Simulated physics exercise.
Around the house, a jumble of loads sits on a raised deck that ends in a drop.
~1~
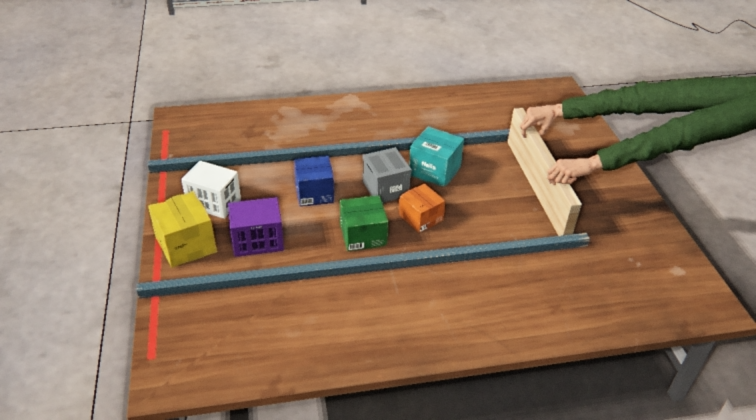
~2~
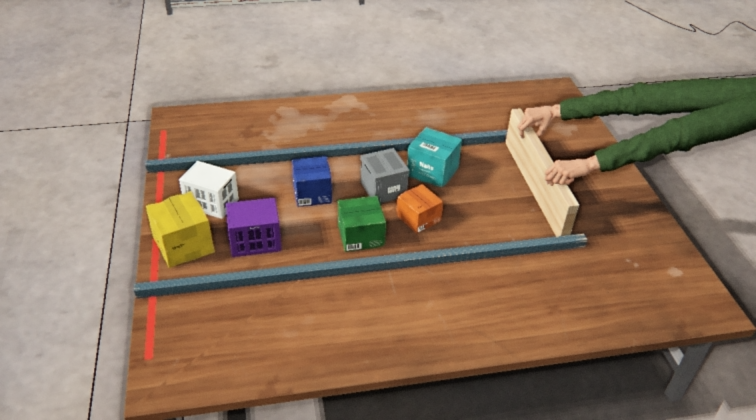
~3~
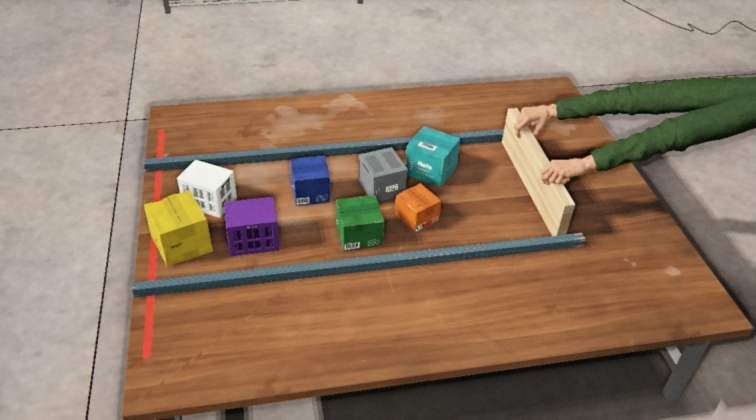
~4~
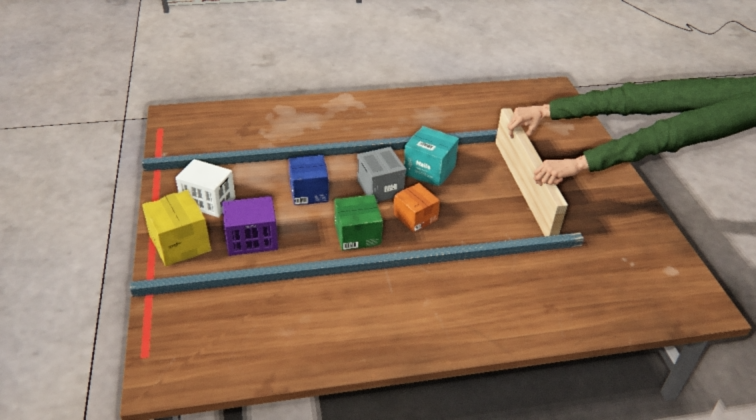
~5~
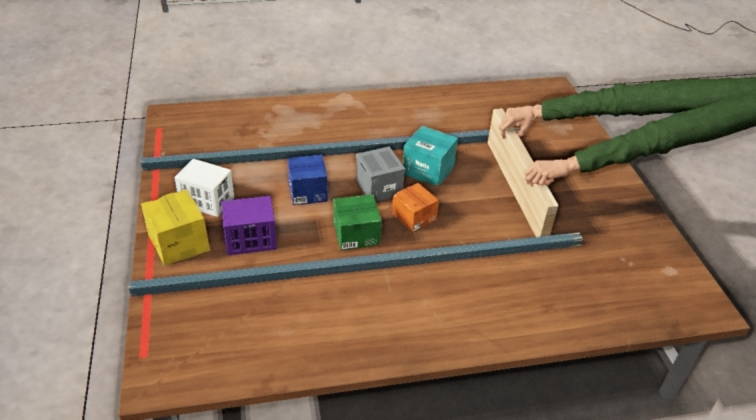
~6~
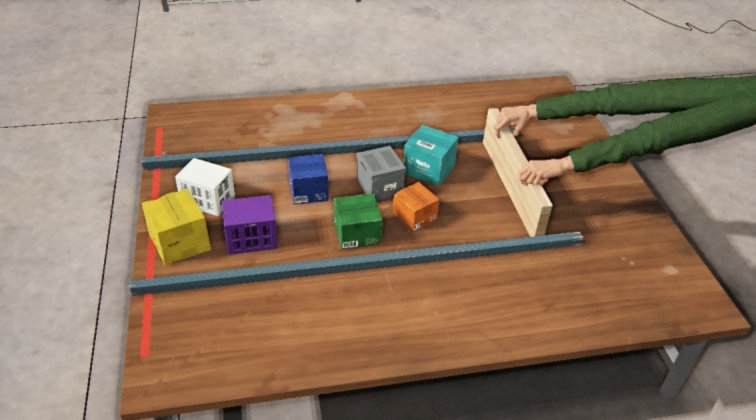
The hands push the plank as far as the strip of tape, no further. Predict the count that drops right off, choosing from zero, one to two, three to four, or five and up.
Count: Five plus.
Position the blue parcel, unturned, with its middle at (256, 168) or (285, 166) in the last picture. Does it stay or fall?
In turn it slips off; slips off.
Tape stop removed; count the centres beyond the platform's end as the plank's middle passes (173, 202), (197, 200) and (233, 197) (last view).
5; 4; 2.
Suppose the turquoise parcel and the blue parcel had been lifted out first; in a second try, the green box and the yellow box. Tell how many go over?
Try one: 6; try two: 6.
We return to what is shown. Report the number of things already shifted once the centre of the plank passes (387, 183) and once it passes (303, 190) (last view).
I get 5 at the one place and 8 at the other.
Soon after, none off yet; yellow box at rest near (177, 226); white crate at rest near (206, 187); purple crate at rest near (250, 225).
After that, none off yet; yellow box displaced about its own width near (130, 229); white crate displaced a little near (183, 194); purple crate displaced about its own width near (181, 231).
In the end, the number that fall off is five or more; gone, turquoise parcel, orange box, grey tote, green box, blue parcel, purple crate, white crate and yellow box.
